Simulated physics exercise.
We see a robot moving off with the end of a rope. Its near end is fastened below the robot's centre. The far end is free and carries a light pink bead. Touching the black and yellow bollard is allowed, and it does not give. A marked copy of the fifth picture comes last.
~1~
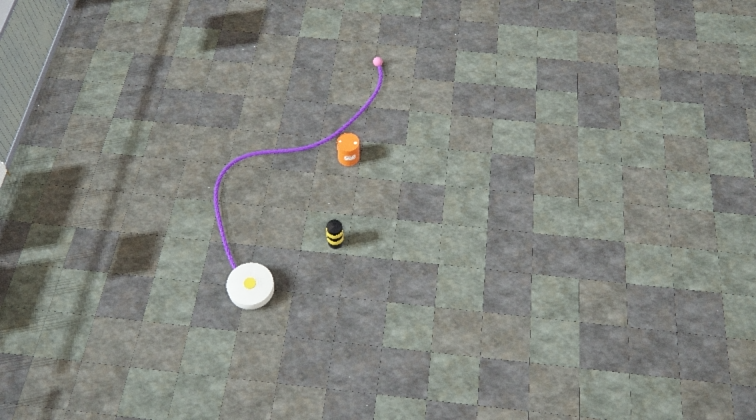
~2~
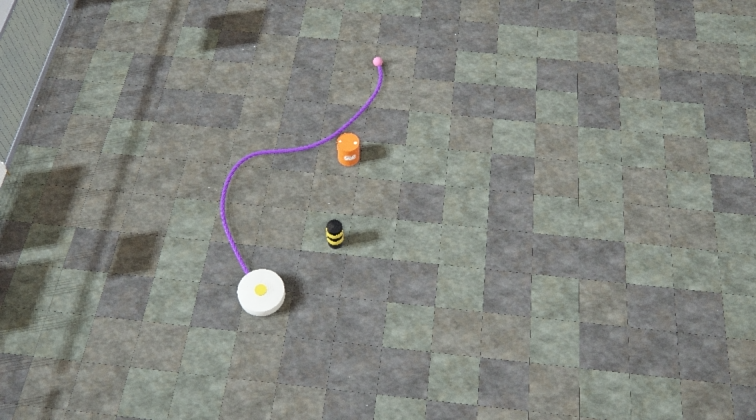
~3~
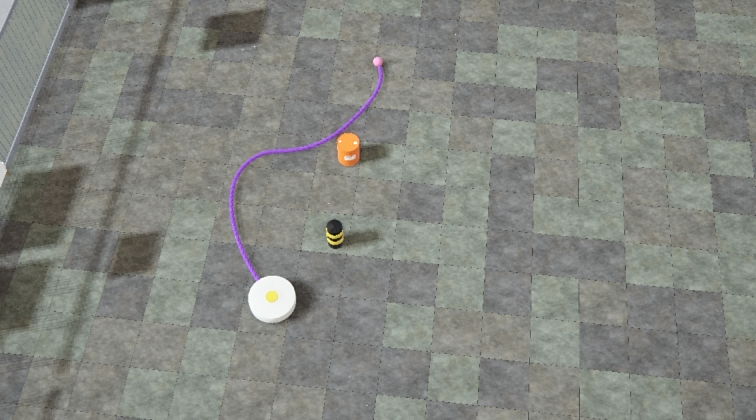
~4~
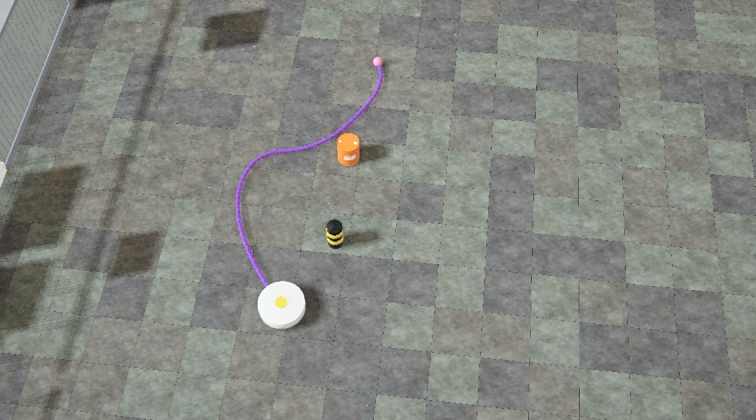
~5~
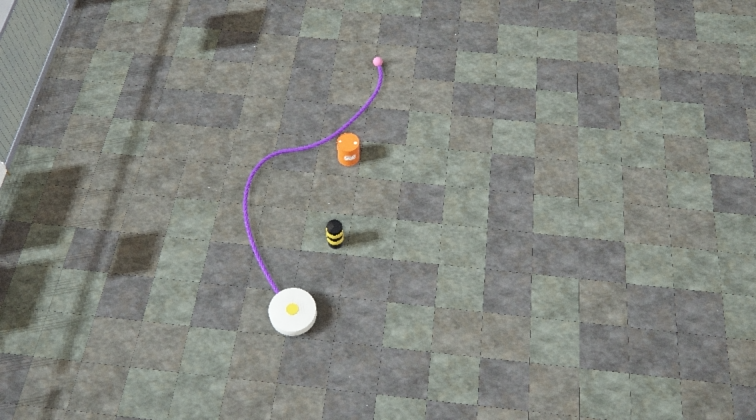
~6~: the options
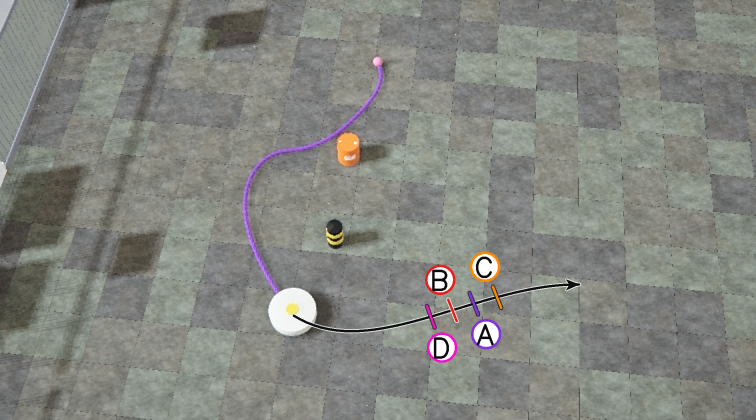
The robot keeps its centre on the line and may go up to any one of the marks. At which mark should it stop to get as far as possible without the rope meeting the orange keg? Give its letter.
Up to mark B.
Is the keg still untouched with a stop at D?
Yes.
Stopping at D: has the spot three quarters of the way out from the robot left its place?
No.
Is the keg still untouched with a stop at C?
For that mark, no.
On the marked copy, A at (474, 304); B at (452, 310); C at (497, 297); D at (431, 317); the route from (294, 316) via (442, 313) to (579, 285).
Taking B. A third of the way, robot (348, 328), middle of the rope (281, 176), free end (378, 62).
Two thirds of the way, robot (405, 320), middle of the rope (297, 186), free end (378, 62).
When it is over, robot (453, 307), middle of the rope (321, 197), free end (378, 62); only the bollard has been touched, if anything.
As for the rest, A brings the rope against the keg; C brings the rope against the keg; D is safe but short.
